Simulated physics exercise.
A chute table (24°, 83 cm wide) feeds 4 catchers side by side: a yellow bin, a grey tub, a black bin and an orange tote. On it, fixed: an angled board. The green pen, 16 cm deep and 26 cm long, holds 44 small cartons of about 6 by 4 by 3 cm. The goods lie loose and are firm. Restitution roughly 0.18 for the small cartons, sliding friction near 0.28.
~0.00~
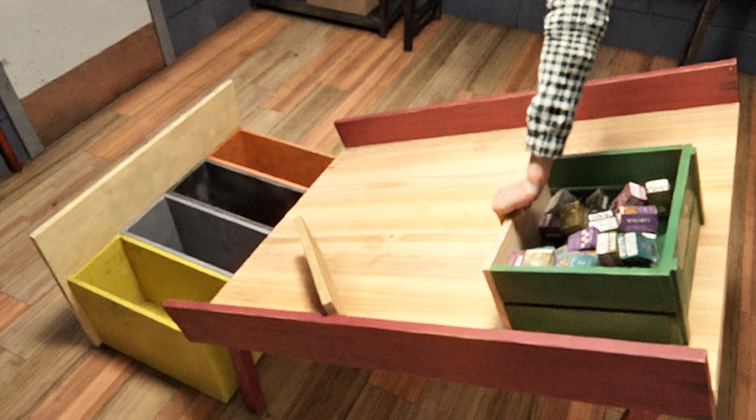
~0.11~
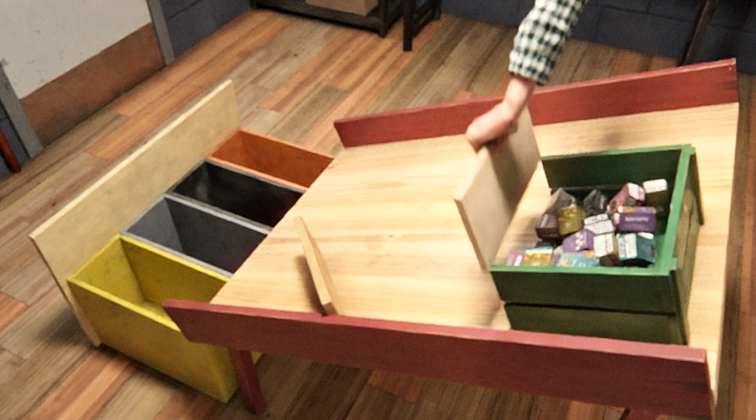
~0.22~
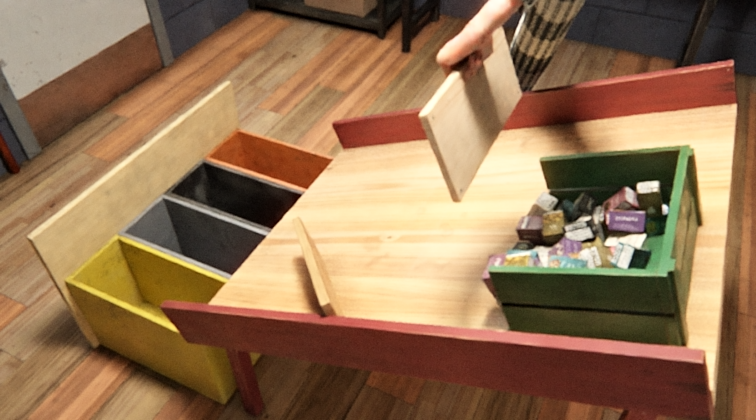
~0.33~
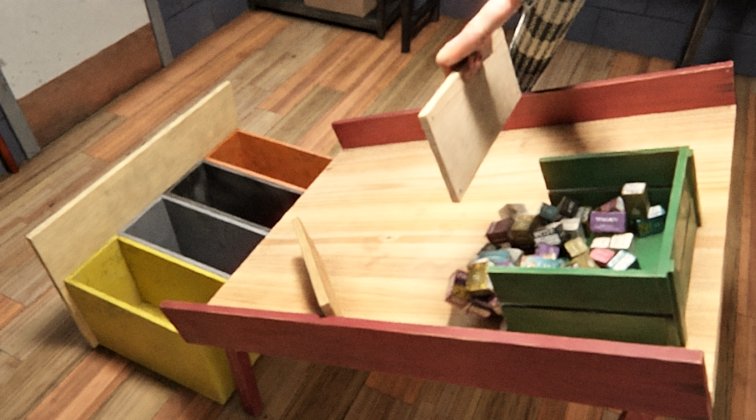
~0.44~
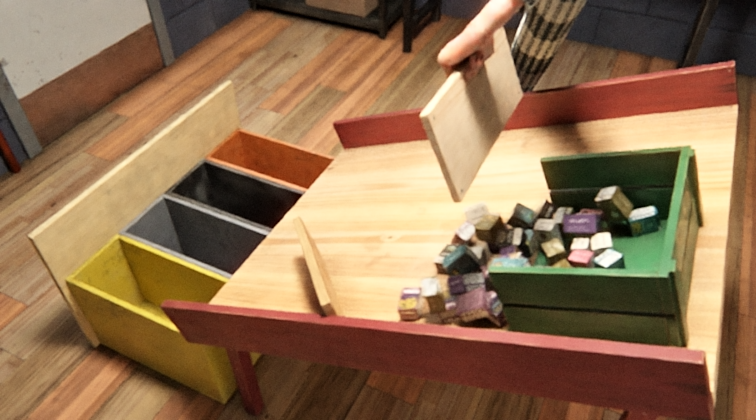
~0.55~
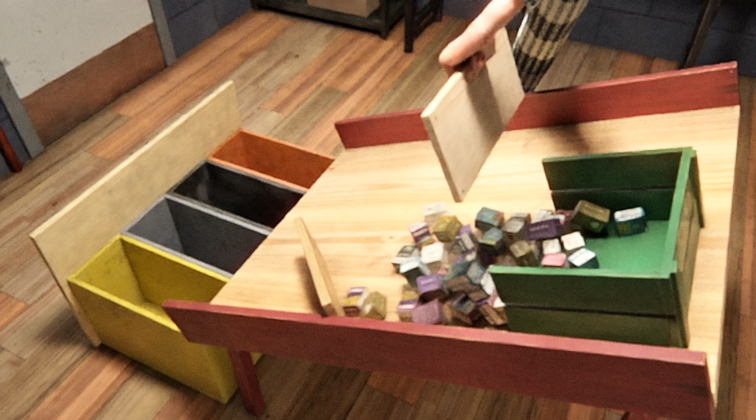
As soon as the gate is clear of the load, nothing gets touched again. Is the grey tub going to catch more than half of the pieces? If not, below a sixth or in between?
Most likely one sixth up to half.
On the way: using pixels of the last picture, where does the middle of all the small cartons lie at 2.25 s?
The centre sits near (235, 256).
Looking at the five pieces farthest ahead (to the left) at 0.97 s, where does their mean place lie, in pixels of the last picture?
The five leading pieces sit around (290, 216) in the last view.
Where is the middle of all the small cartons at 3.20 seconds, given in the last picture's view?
The centre sits near (228, 256).
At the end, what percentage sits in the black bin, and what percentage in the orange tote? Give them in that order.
About 50 and 5 per cent.
After 0.97 s, 42 on the slope and 2 in the air.
After 1.50 s, 2 in the grey tub, 12 in the black bin, 1 in the orange tote, 26 on the slope and 3 in the air.
After 2.25 s, 10 in the grey tub, 23 in the black bin, 2 in the orange tote and 9 on the slope.
Outcome (at 3.20 s), 13 in the grey tub, 23 in the black bin, 2 in the orange tote and 6 on the slope. Asked share, 13 of 44, 30 per cent.
